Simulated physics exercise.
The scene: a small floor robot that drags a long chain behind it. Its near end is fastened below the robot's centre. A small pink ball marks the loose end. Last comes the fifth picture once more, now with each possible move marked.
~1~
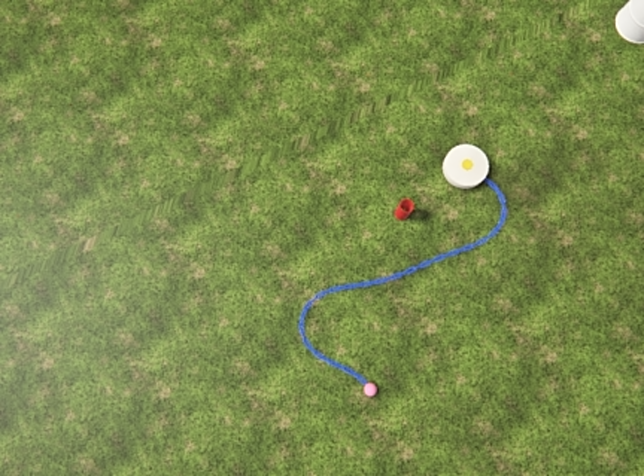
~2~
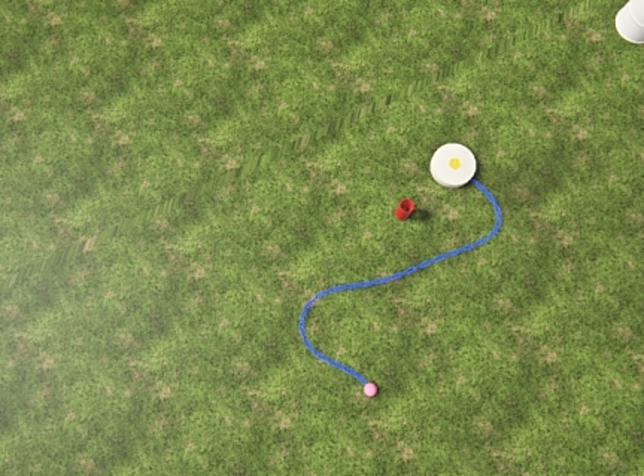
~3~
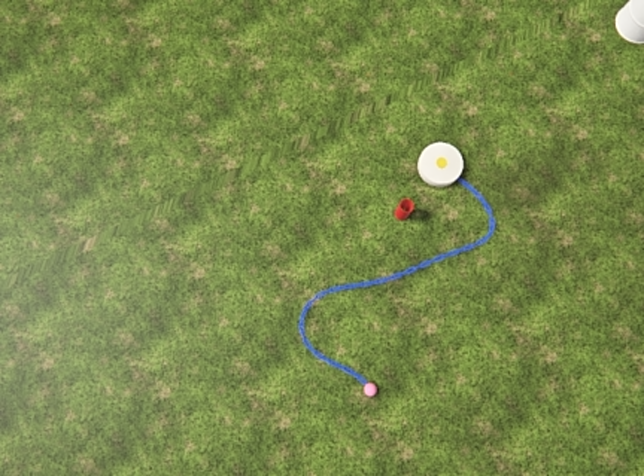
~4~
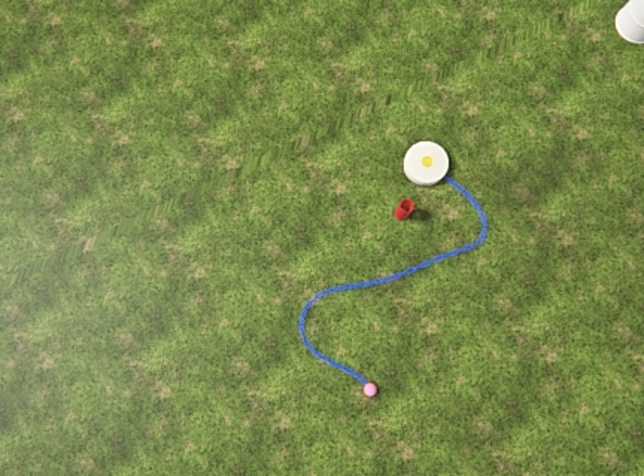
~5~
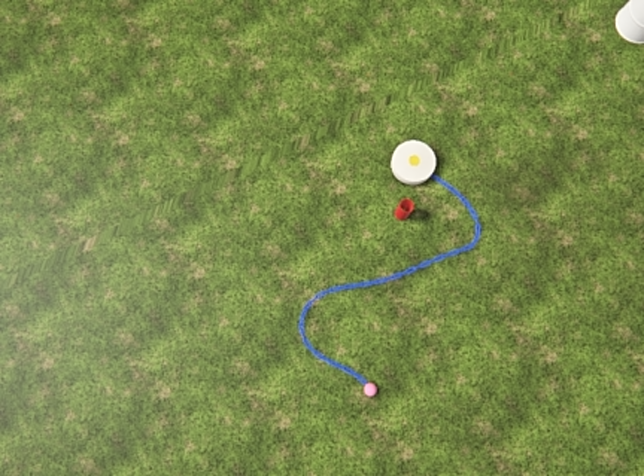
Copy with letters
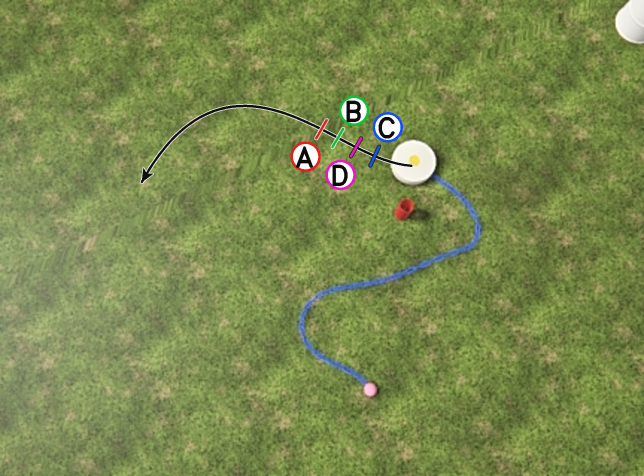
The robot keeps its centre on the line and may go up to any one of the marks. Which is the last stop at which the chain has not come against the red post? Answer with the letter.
It should halt at B.
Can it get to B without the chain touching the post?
Yes.
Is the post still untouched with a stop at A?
For that mark, no.
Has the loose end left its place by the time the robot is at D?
No.
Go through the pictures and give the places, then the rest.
In the first frame, free end (371, 390); red post (404, 210); robot (465, 167).
In the second frame, robot (452, 166); red post (404, 210).
In the third frame, robot (440, 165); red post (404, 210).
In the fourth frame, robot (425, 164); red post (404, 210).
In the fifth frame, robot (413, 163); red post (404, 210); free end (371, 390).
On the marked copy, A at (321, 129); B at (338, 138); C at (375, 156); D at (356, 147); the route from (412, 166) via (267, 108) to (142, 182).
With B. Early on, robot (385, 157), middle of the chain (389, 279), free end (371, 390).
Further on, robot (360, 146), middle of the chain (389, 279), free end (371, 390).
At the end, robot (338, 135), middle of the chain (389, 279), free end (371, 390); nothing has been touched.
As for the rest, A brings the chain against the post; C is safe but short; D is safe but short.
